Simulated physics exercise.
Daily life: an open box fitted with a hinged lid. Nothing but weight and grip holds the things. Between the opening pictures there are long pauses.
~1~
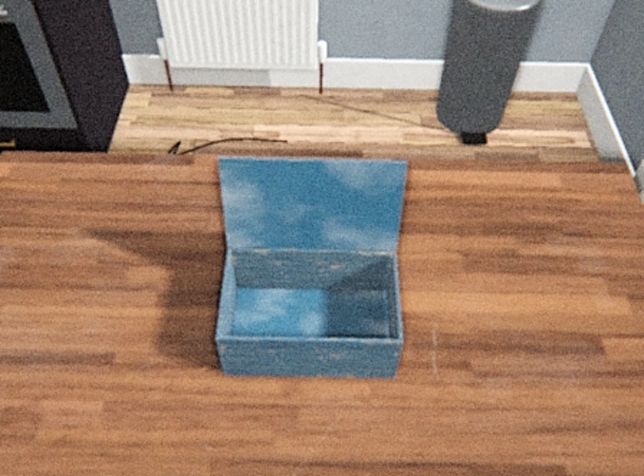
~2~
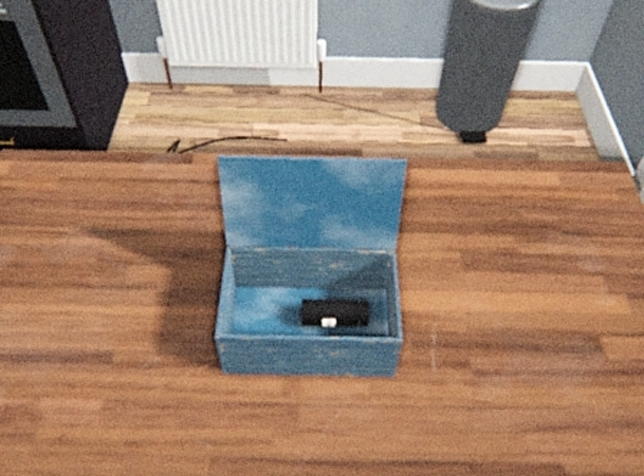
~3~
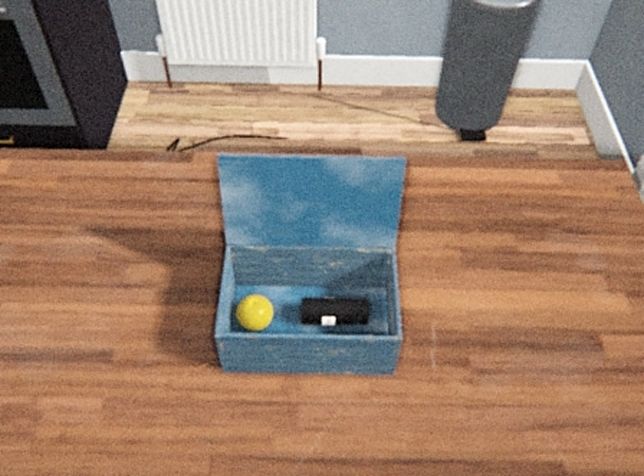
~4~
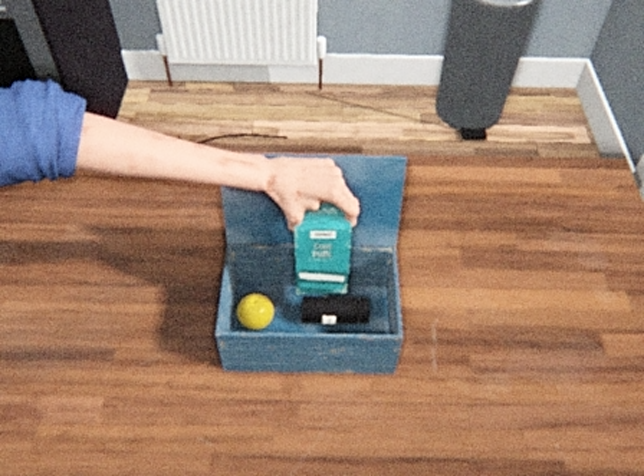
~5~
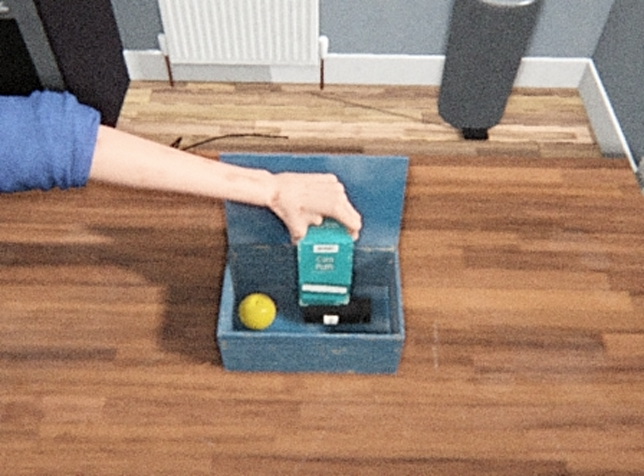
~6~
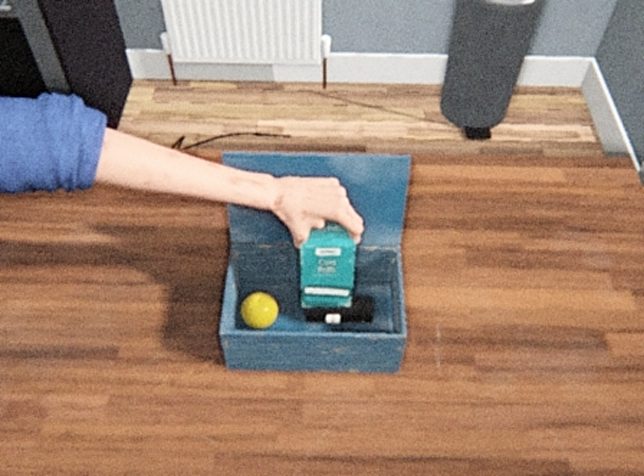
An open blue box sat empty on a wooden surface, then held a black cylinder and later a yellow ball, before a blue-sleeved arm from the left lowered a turquoise carton inside, still gripping it.
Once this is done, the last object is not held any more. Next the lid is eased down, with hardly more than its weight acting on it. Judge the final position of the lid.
The lid finishes raised off the rim.
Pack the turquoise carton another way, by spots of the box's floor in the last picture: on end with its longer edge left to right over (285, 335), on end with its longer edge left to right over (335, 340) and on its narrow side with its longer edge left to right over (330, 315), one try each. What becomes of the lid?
So, one: It drops fully; two: It remains raised; three: It drops fully.
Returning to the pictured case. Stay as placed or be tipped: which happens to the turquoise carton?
It ends up leaning.
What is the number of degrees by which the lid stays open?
Roughly 20°.
Then, 1.20 s past the last view, lid 88° above the rim; turquoise carton rocked 20° from its first pose near (326, 266).
Then, 2.00 s past the last view, lid 49° above the rim; turquoise carton rocked 13° from its first pose near (326, 290).
Then, 2.30 s past the last view, lid 25° above the rim; turquoise carton rocked 48° from its first pose near (326, 313).
Then, 4.10 s past the last view, lid 20° above the rim; turquoise carton rocked 55° from its first pose near (326, 311); black shaker displaced a little.
Finally, lid 19° above the rim; down or leaning hard in the box, turquoise carton; the other 2 still in place. Final places as the last picture's camera would see them, turquoise carton near (326, 311).
